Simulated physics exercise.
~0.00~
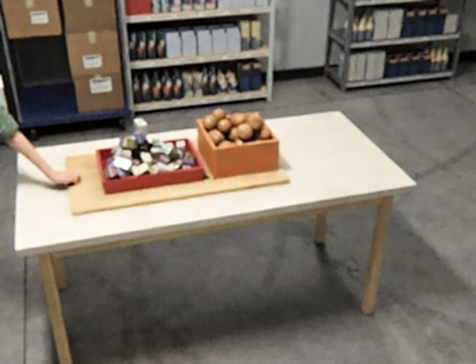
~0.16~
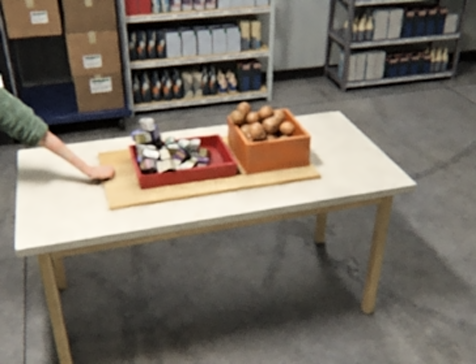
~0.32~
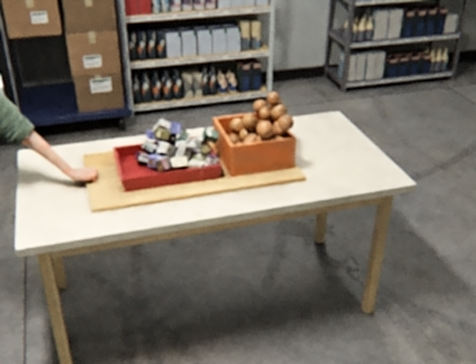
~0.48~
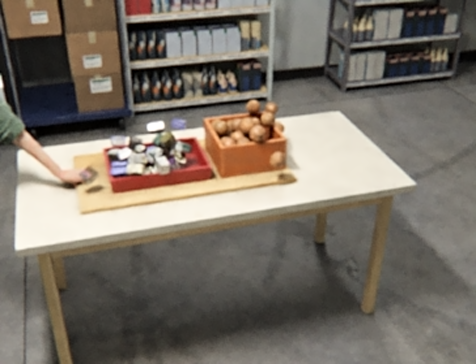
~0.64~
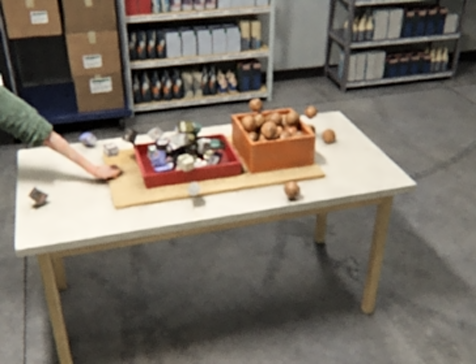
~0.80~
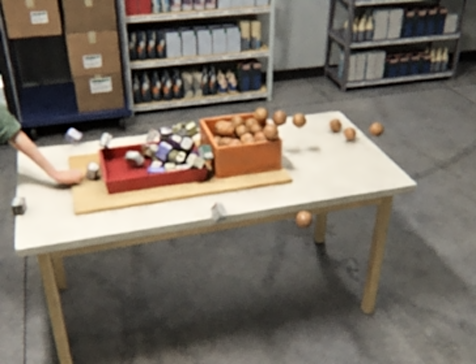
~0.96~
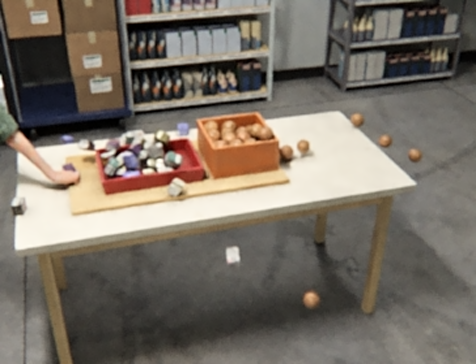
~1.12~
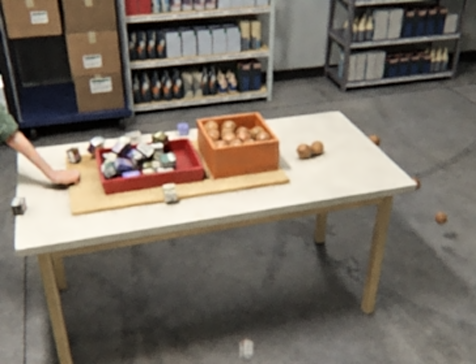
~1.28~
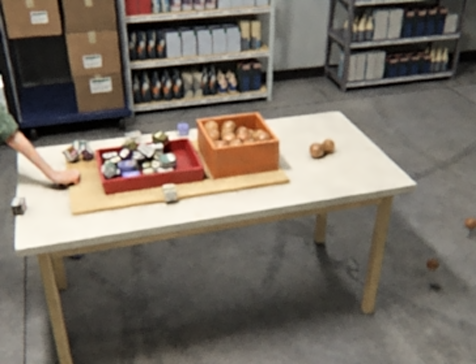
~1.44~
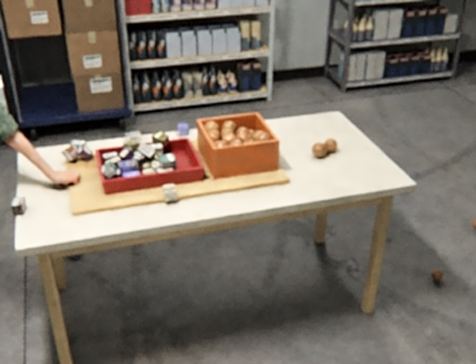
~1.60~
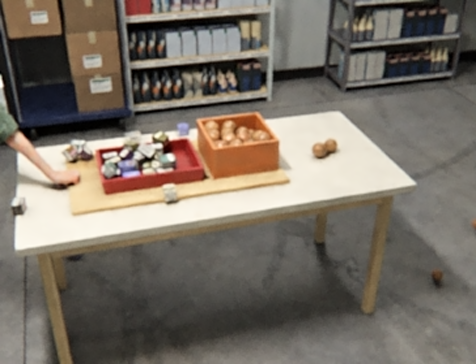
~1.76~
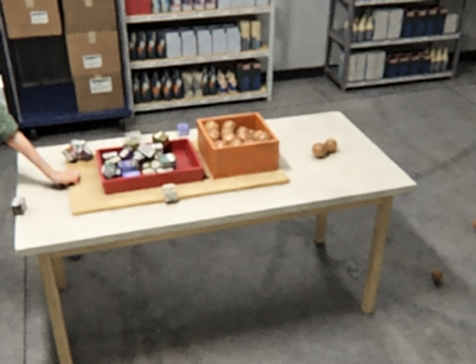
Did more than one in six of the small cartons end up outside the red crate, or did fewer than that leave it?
More than one in six of the small cartons ended up outside the red crate.
On a pale table in a storeroom, a hand slid a board holding a red crate of small cartons and an orange crate of brown balls right and back twice; pieces spilled from both, some dropping to the floor, before everything lay still.
